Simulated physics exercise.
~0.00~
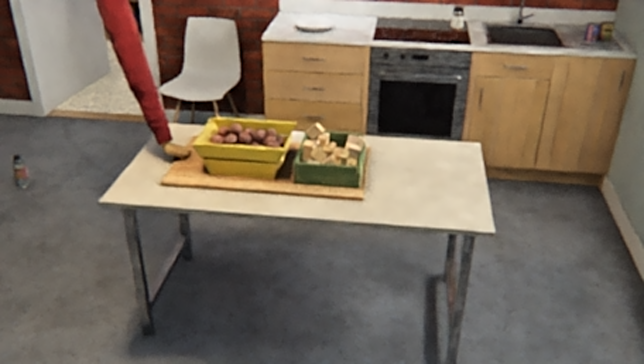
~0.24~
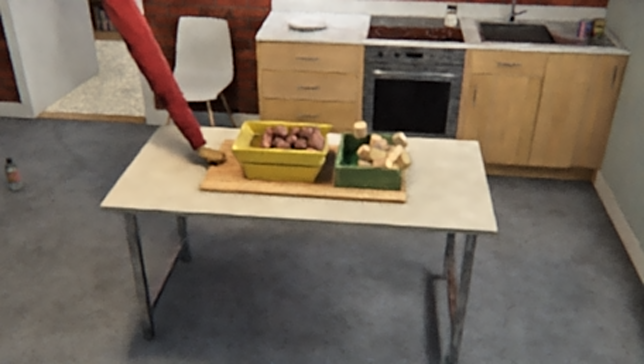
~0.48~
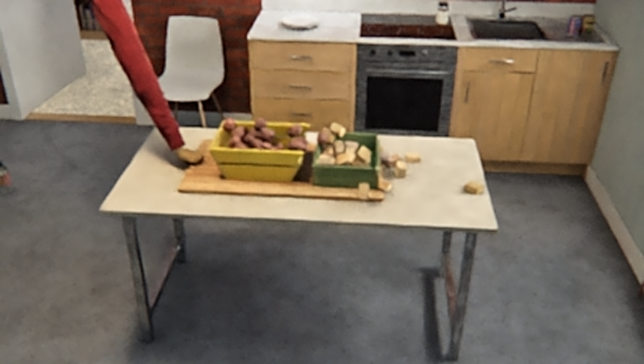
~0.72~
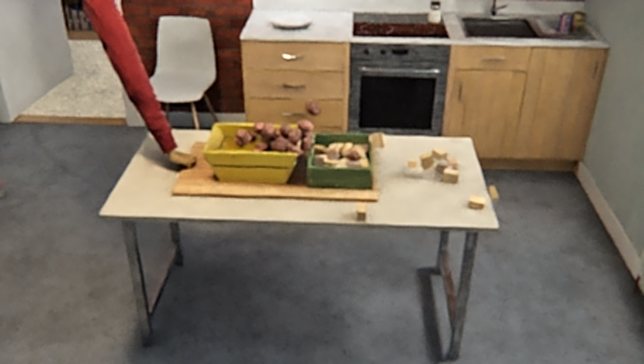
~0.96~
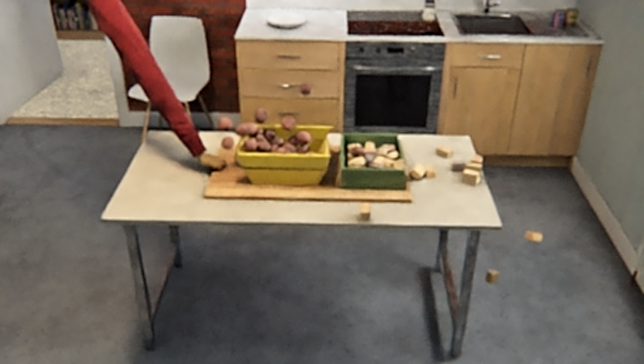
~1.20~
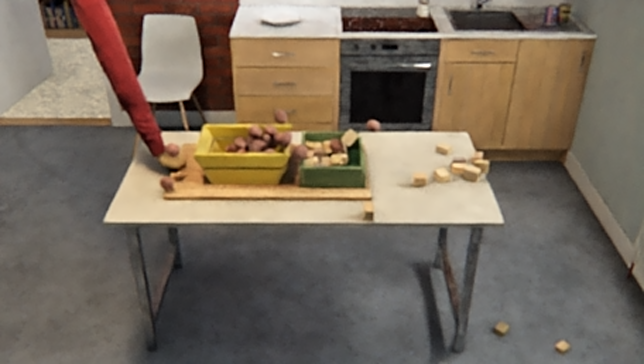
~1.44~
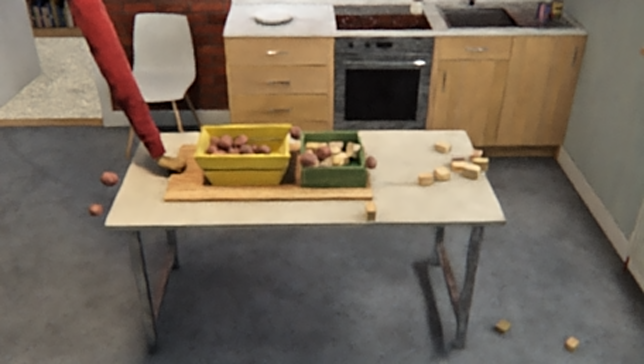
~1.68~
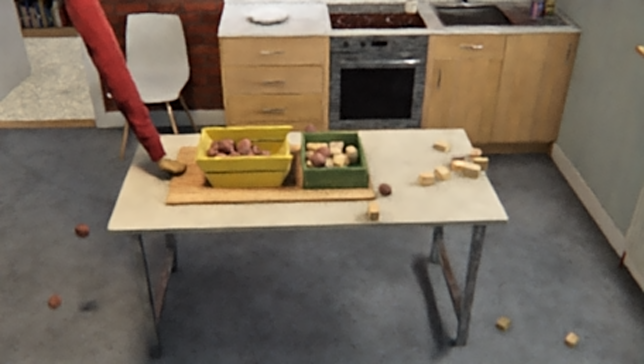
In this clip, a red-sleeved arm jerks a board back and forth on a table, shaking a yellow basket of red potatoes and a green basket of wooden blocks; pieces spill from both, and the baskets come to rest with blocks and potatoes scattered across the table and floor.
